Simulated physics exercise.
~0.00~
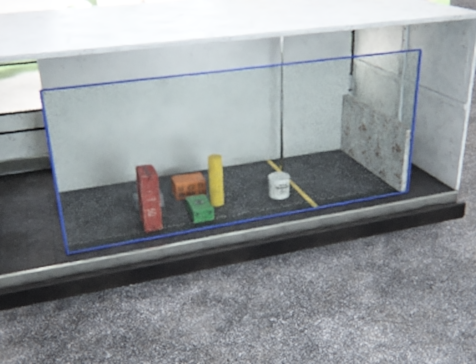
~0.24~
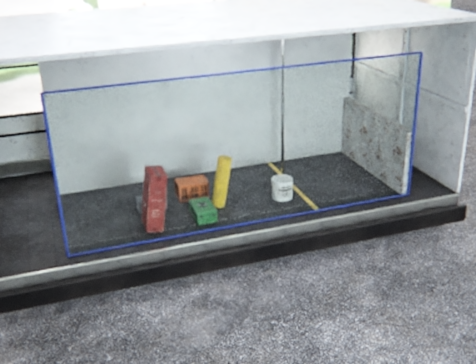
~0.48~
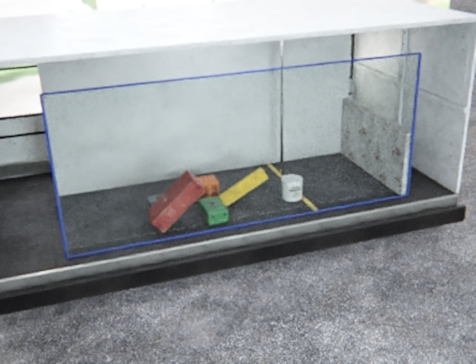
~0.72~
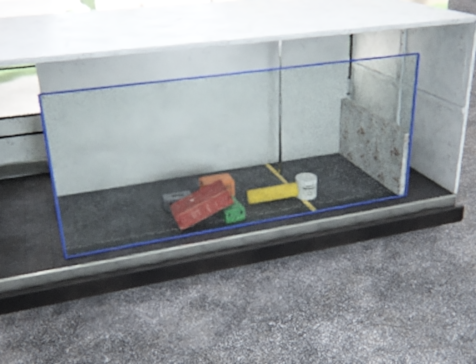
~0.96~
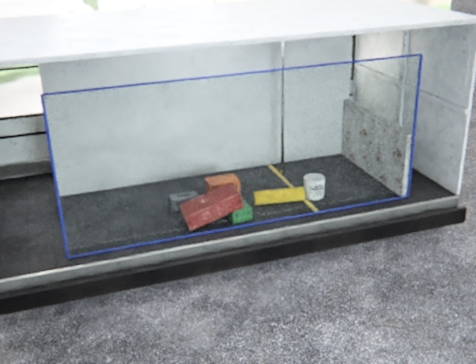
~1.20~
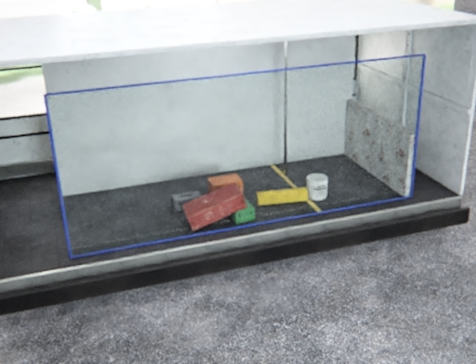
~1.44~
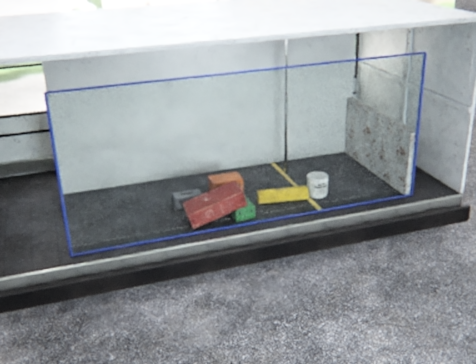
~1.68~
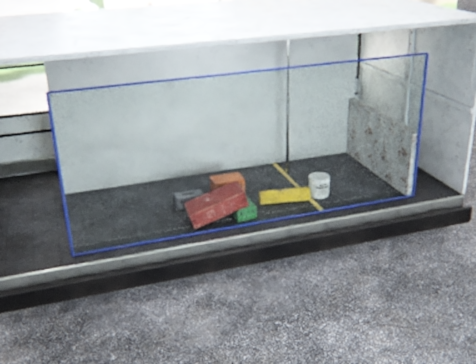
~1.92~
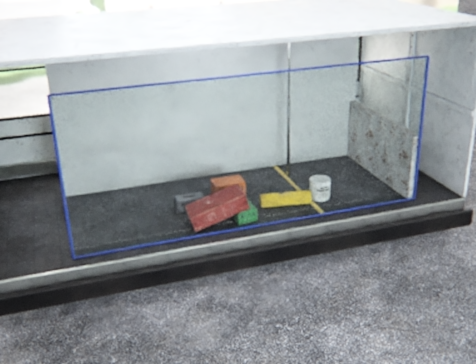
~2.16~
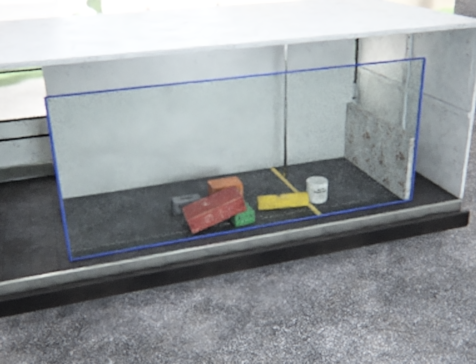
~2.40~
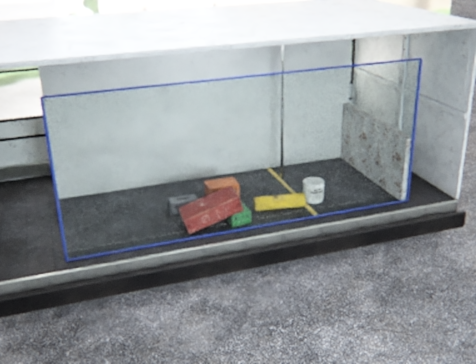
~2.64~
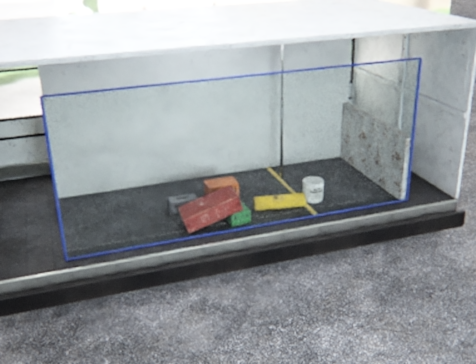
In an open bay, loose goods slide right, two topple, and only the white bucket crosses the line.
